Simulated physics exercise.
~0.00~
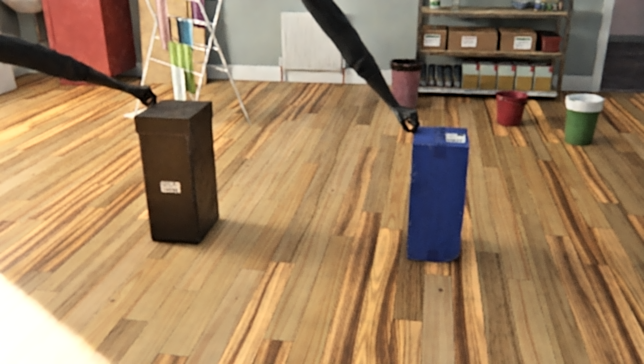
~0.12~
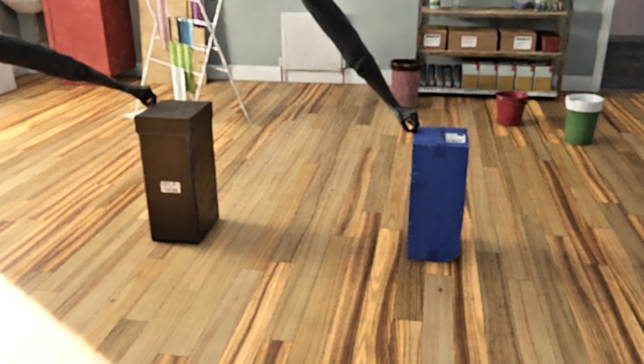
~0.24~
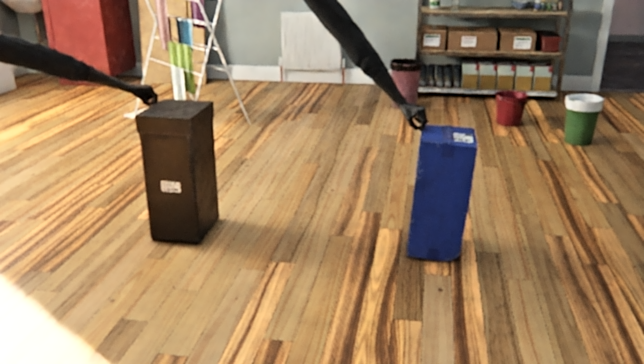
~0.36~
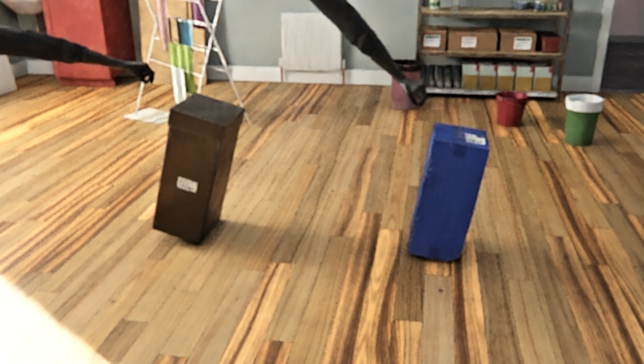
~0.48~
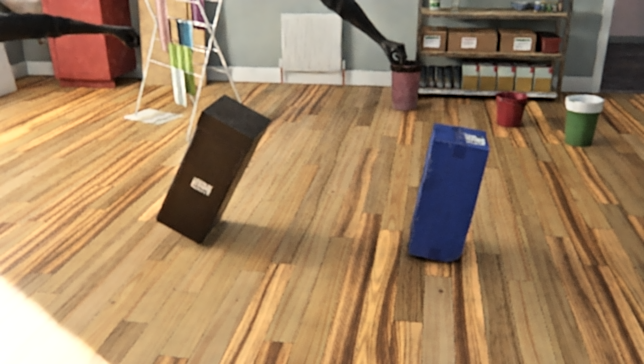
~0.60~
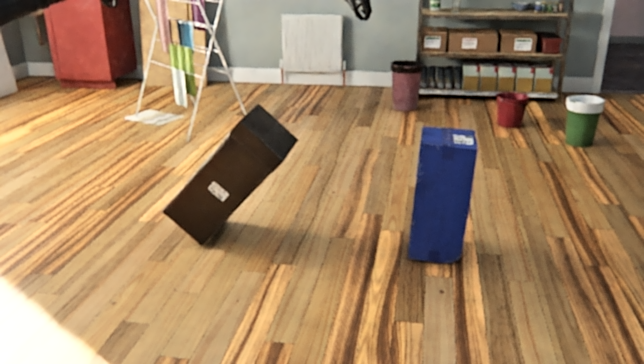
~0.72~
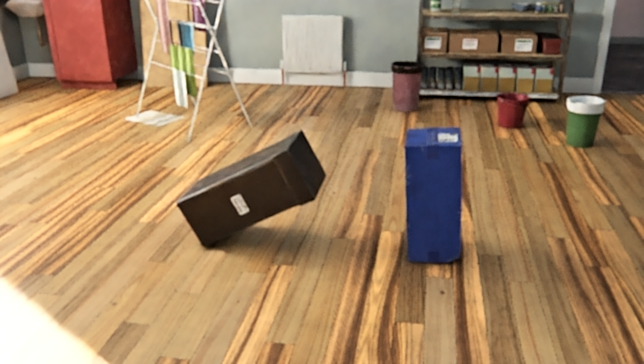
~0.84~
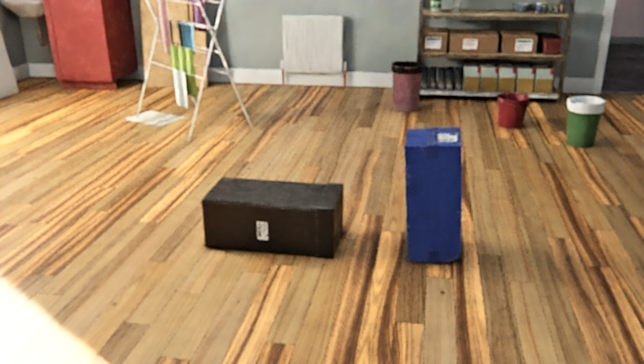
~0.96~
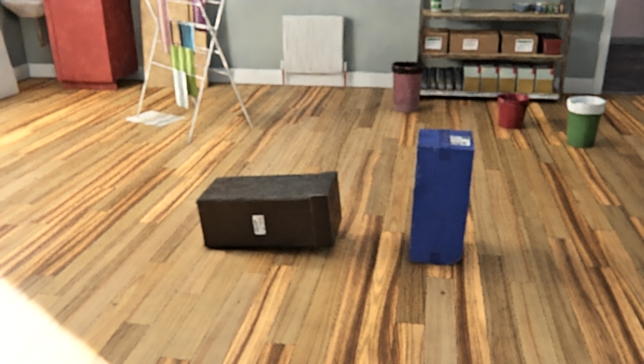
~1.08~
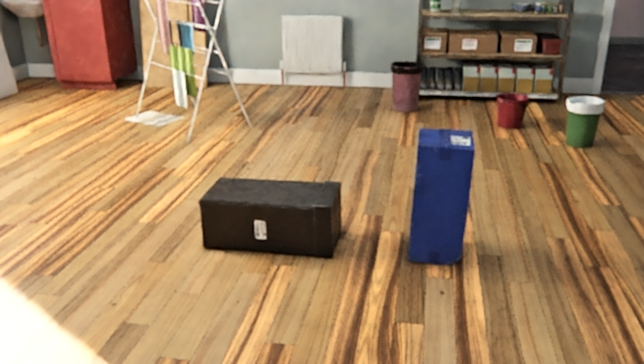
Black box and blue box tipping right as two dark arms push and withdraw, the black toppling, the blue rocking back upright.
